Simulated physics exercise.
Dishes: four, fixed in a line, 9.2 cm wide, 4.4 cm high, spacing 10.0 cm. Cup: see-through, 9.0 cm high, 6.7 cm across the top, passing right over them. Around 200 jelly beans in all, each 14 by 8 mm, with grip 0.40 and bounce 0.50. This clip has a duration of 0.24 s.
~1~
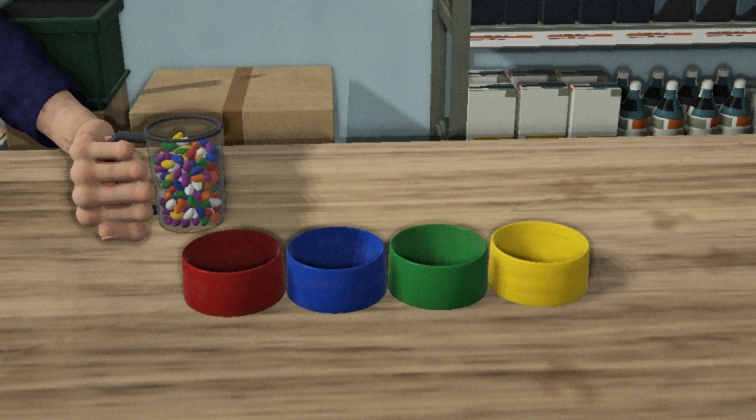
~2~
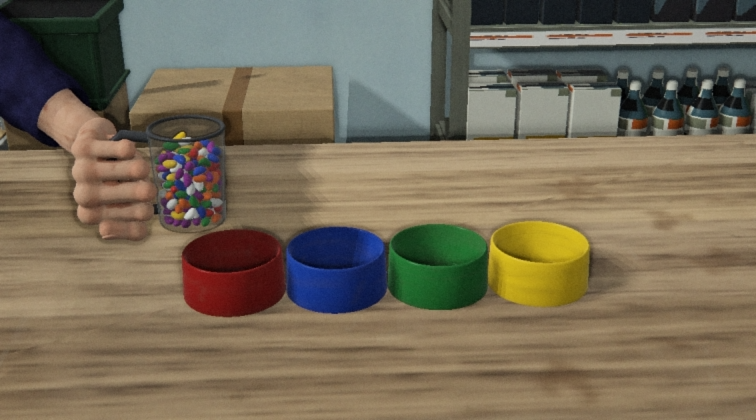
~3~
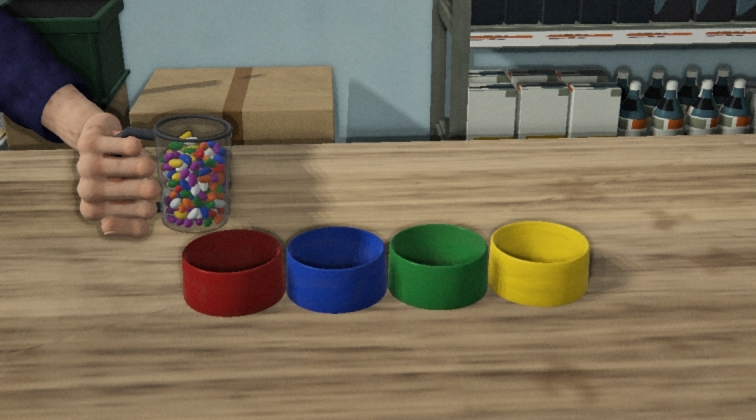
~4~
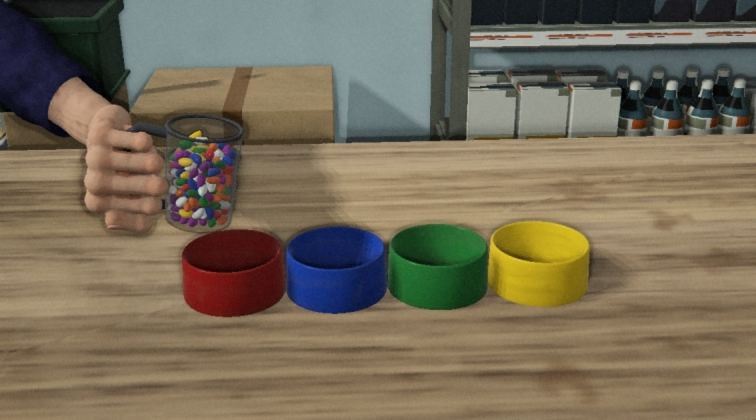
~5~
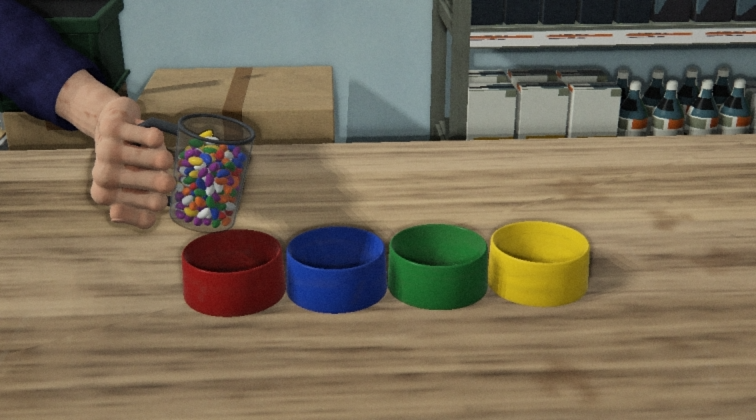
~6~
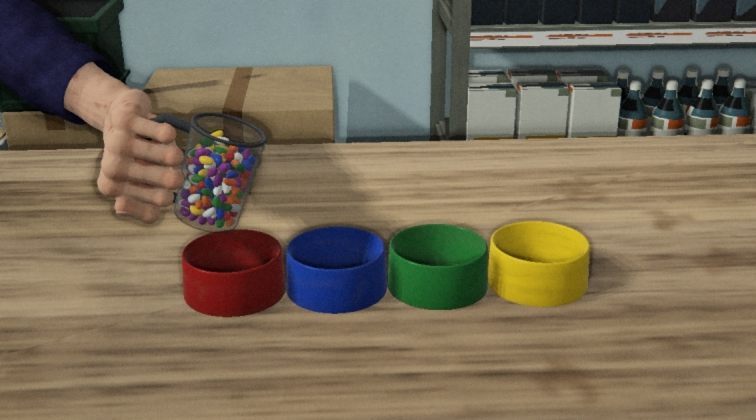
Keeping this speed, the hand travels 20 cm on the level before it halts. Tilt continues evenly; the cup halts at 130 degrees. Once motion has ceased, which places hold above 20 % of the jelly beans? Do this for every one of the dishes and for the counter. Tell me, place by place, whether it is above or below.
Outcome: Red dish: Stays within a fifth; blue dish: Stays within a fifth; green dish: Goes past a fifth; yellow dish: Stays within a fifth; counter: Stays within a fifth.
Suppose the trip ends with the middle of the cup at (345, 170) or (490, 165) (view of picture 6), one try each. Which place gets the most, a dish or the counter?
I'd expect green to win the first try and green the second.
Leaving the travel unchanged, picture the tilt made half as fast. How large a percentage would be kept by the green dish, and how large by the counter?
Shares - green: 100, counter: 0.
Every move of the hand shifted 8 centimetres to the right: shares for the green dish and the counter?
The green one would get 0 and the counter 0.
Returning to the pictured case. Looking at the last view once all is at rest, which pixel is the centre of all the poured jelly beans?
Roughly pixel (445, 264).
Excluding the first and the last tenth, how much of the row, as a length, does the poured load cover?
It spans about 5 centimetres along the dishes.
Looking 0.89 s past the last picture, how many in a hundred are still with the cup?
Near 90 per cent of the load.
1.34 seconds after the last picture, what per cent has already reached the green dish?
About 100 percent.
Then, 0.54 s after the last picture, tilt 73 degrees; cup holds 100 %.
Then, 0.89 s after the last picture, tilt 109 degrees; cup holds 90 %, green 10 %.
Then, 1.34 s after the last picture, tilt 130 degrees; cup holds 0 %, green 100 %.
In the end, red 0 %, blue 0 %, green 100 %, yellow 0 %, counter 0 %.
